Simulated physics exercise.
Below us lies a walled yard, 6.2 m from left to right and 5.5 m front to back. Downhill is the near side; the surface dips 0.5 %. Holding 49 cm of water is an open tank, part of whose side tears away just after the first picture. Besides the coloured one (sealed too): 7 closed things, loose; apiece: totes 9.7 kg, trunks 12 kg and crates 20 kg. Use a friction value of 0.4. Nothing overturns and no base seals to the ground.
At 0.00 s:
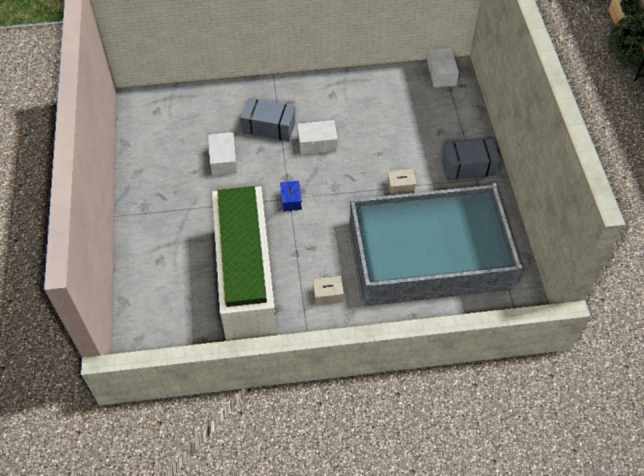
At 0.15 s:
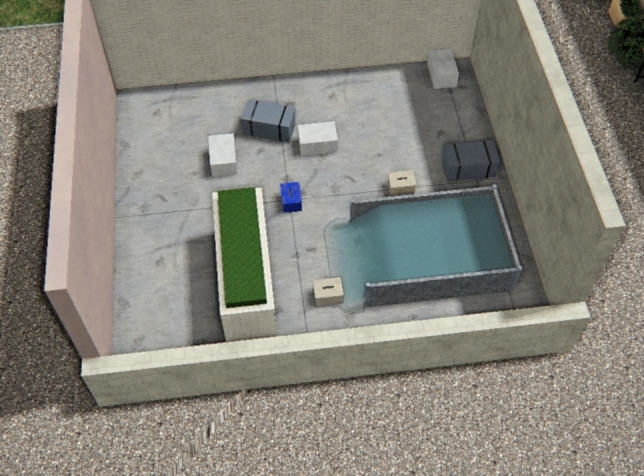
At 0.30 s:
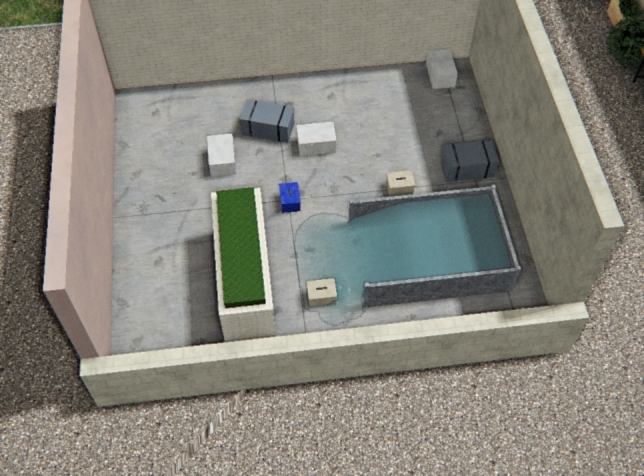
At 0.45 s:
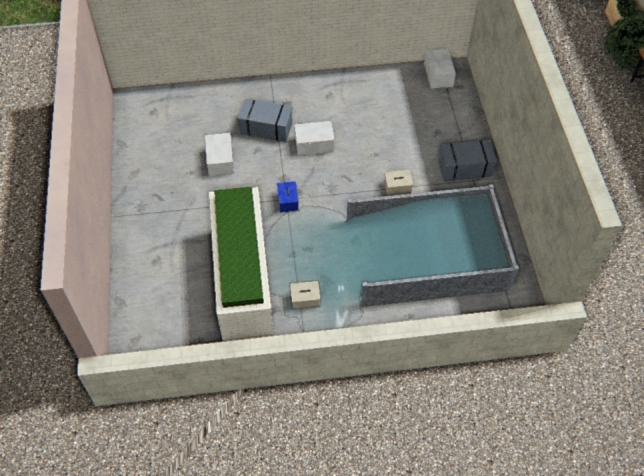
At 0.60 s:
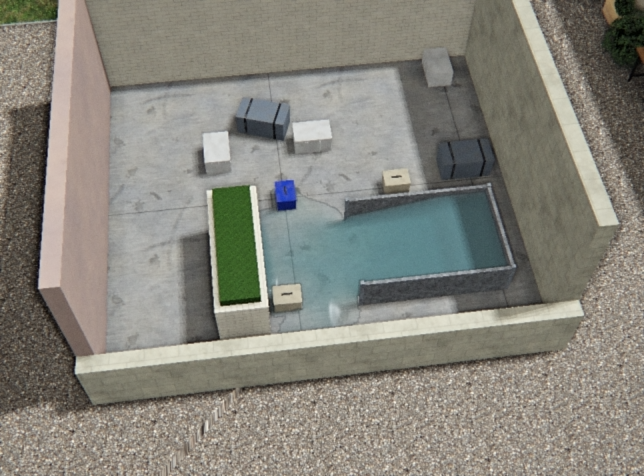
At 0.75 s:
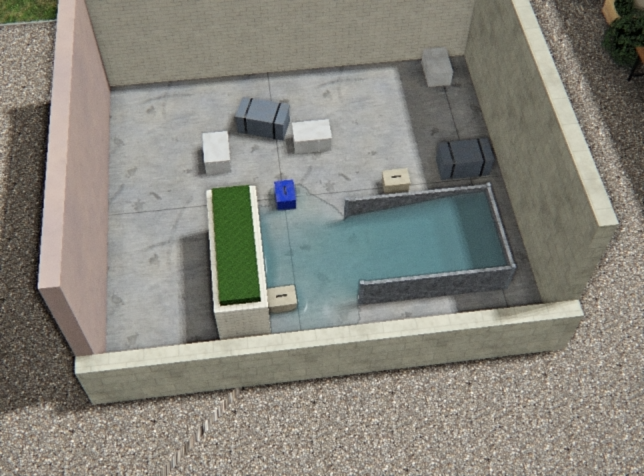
Water pouring from a tank's broken left side in a walled yard, spreading leftward and pushing a beige box toward a grass-topped planter.
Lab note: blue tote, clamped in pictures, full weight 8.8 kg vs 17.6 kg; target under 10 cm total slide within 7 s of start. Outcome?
Outcome: Both fail.
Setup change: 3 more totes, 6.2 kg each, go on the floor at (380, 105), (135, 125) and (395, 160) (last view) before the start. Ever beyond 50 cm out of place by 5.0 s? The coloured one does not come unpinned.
In that order: Not as far, then not as far, then not as far.
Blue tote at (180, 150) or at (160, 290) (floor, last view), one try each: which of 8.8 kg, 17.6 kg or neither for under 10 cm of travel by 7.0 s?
At the first place you need the bigger mass, and at the second the small mass does it.
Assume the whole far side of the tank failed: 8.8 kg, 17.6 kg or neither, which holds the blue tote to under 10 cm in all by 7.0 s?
Just the heavier one.
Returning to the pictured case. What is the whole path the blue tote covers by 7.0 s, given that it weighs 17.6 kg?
Roughly 120 centimetres altogether.
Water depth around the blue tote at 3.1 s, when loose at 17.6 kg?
Roughly 7 cm.
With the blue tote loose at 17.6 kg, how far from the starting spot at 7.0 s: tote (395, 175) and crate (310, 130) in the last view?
In turn: 0 cm, 60 cm.
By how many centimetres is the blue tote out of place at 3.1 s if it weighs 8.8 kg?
I'd put it at roughly 200 cm.
After 1.4 s the blue tote would be 16 cm from its start with 8.8 kg and 2 cm from its start with 17.6 kg; 9 cm of water round it then.
After 3.1 s the blue tote would be 213 cm from its start with 8.8 kg and 102 cm from its start with 17.6 kg; 7 cm of water round it then.
After 4.9 s the blue tote would be 254 cm from its start with 8.8 kg and 110 cm from its start with 17.6 kg; 4 cm of water round it then.
After 7.0 s the blue tote would be 263 cm from its start with 8.8 kg and 110 cm from its start with 17.6 kg; 6 cm of water round it then.
